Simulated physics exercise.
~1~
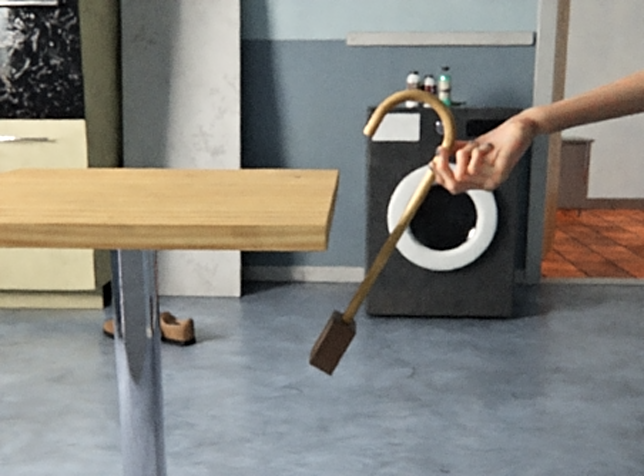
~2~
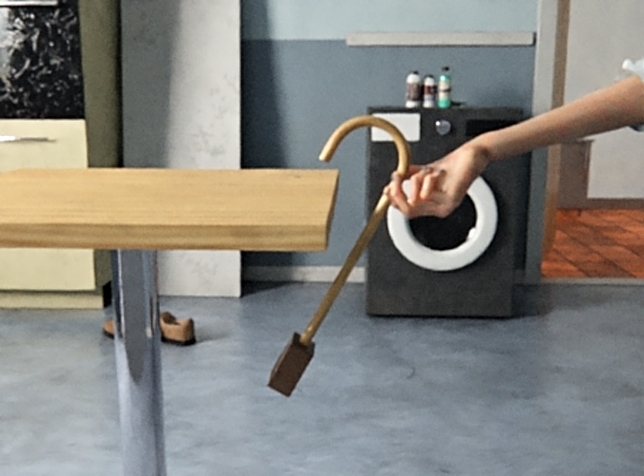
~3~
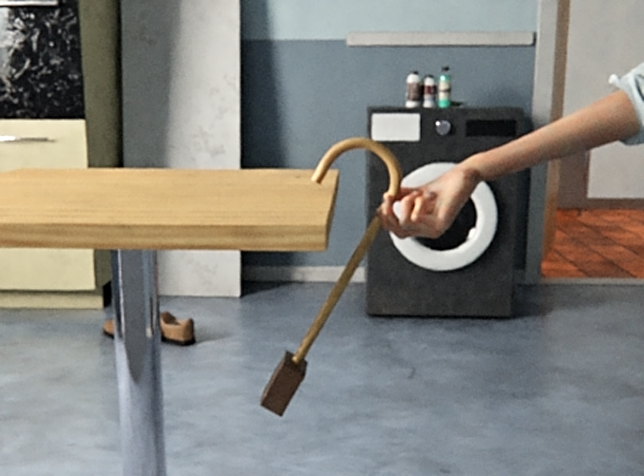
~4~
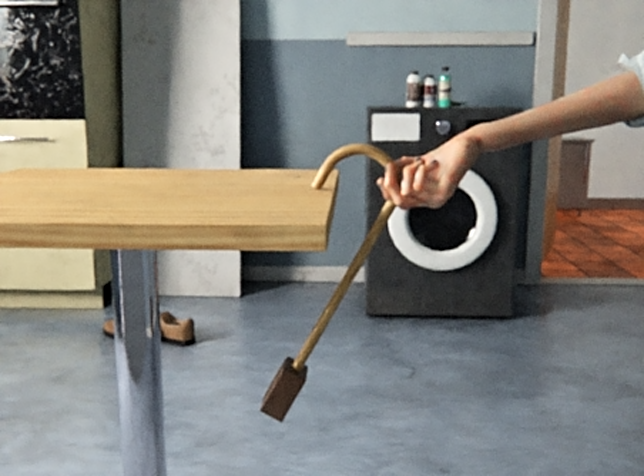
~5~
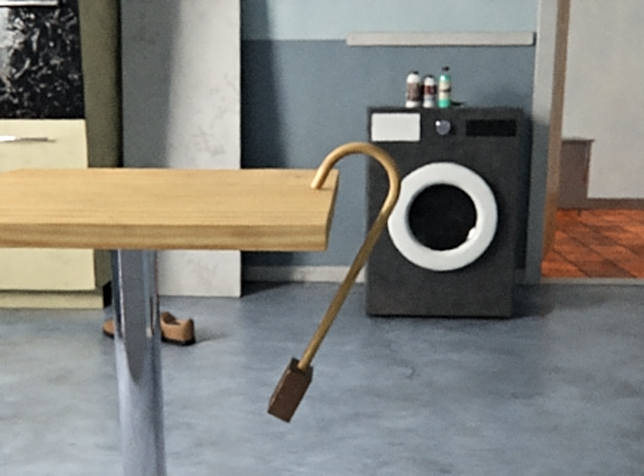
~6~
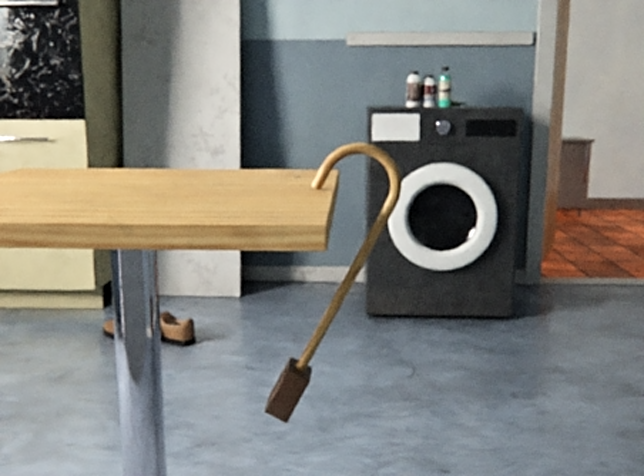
A brown brush with a long, curved handle was carried left and down by a hand, which hooked it over the end of a wooden table and let go. The brush stayed hanging at a slant from the edge.
